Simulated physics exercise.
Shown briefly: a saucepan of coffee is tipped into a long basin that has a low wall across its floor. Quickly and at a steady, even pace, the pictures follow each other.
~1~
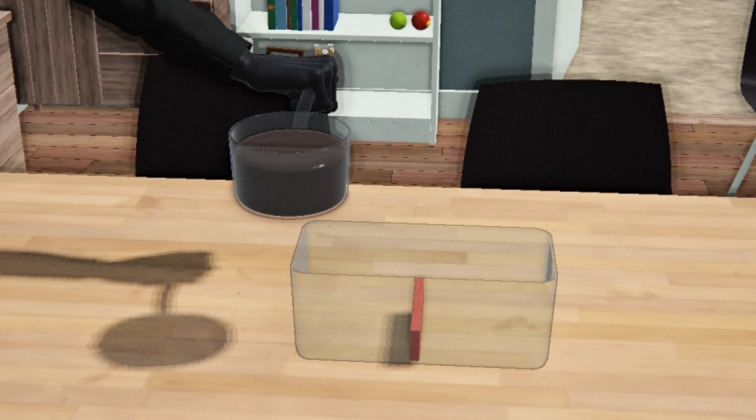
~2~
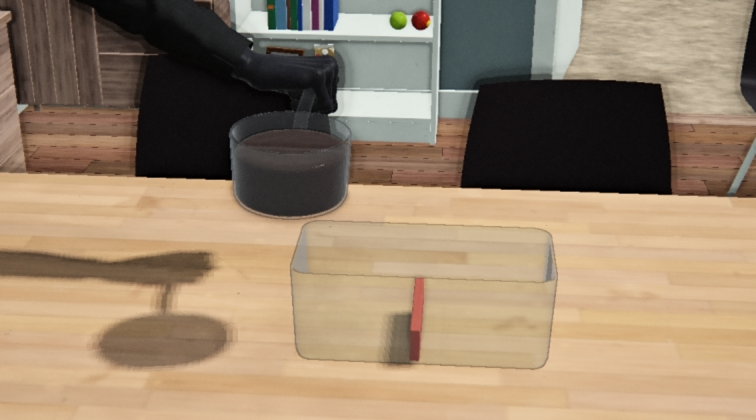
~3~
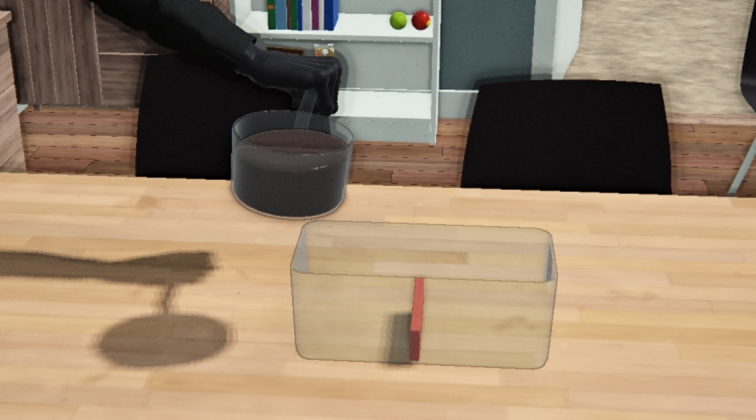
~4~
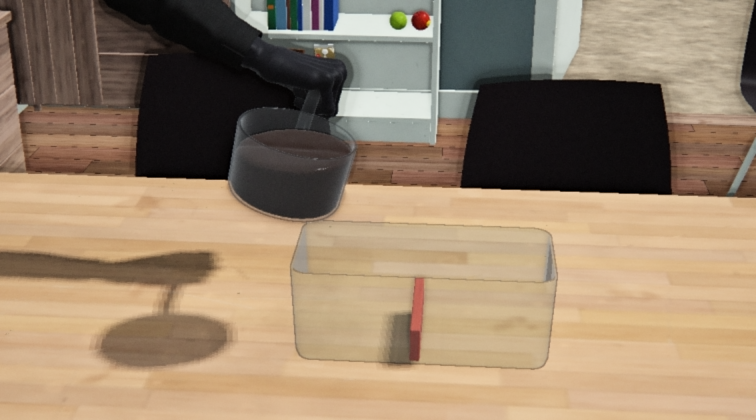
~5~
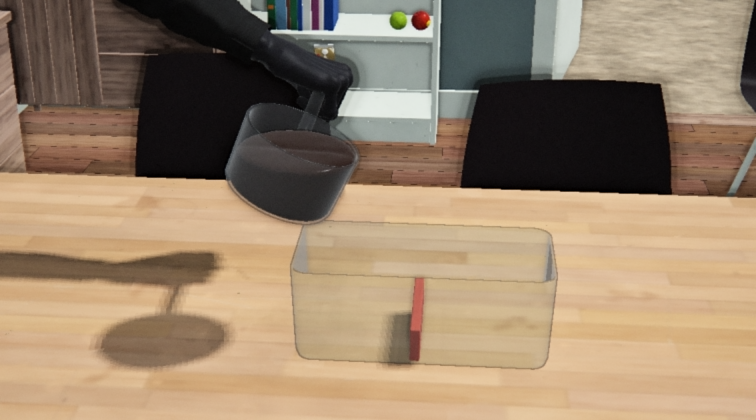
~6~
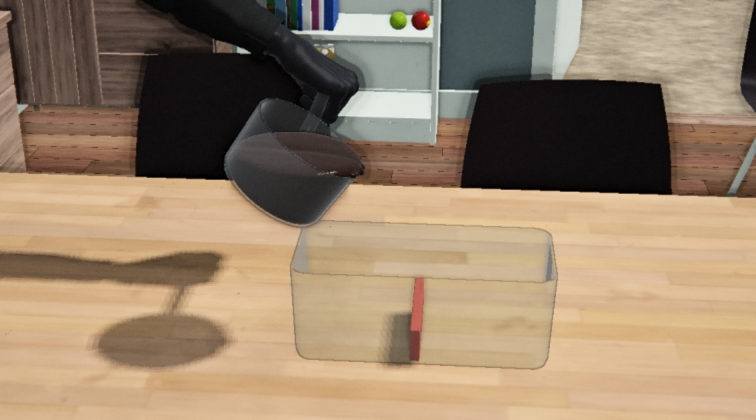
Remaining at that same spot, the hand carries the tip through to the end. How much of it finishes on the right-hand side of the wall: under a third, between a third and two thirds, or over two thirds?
Under a third.
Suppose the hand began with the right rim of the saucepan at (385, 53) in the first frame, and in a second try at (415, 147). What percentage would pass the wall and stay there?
It comes out at around 65 percent and then around 75 percent.
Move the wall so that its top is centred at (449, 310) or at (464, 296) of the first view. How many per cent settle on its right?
20 per cent, then 10 per cent, roughly.
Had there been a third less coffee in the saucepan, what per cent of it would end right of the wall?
It comes to 10 per cent or so.
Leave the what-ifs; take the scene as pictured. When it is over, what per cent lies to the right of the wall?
That works out near 15 in every hundred.
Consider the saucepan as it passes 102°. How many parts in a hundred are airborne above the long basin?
I'd say some 30 per cent.
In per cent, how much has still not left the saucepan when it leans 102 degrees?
I'd reckon near 30 percent is still held at that tilt.
A moment on, the saucepan is tipped right over and 28 per cent is still to pour, 41 is left of the wall and 3 right of it.
Next, the saucepan is tipped right over and 3 per cent is still to pour, 82 is left of the wall and 7 right of it.
Then the saucepan is tipped right over and 0 per cent is still to pour, 85 is left of the wall and 12 right of it.
Later the saucepan is tipped right over and 0 per cent is still to pour, 82 is left of the wall and 15 right of it.
In the end 81 per cent lies left of the wall, 16 right of it and 3 outside.
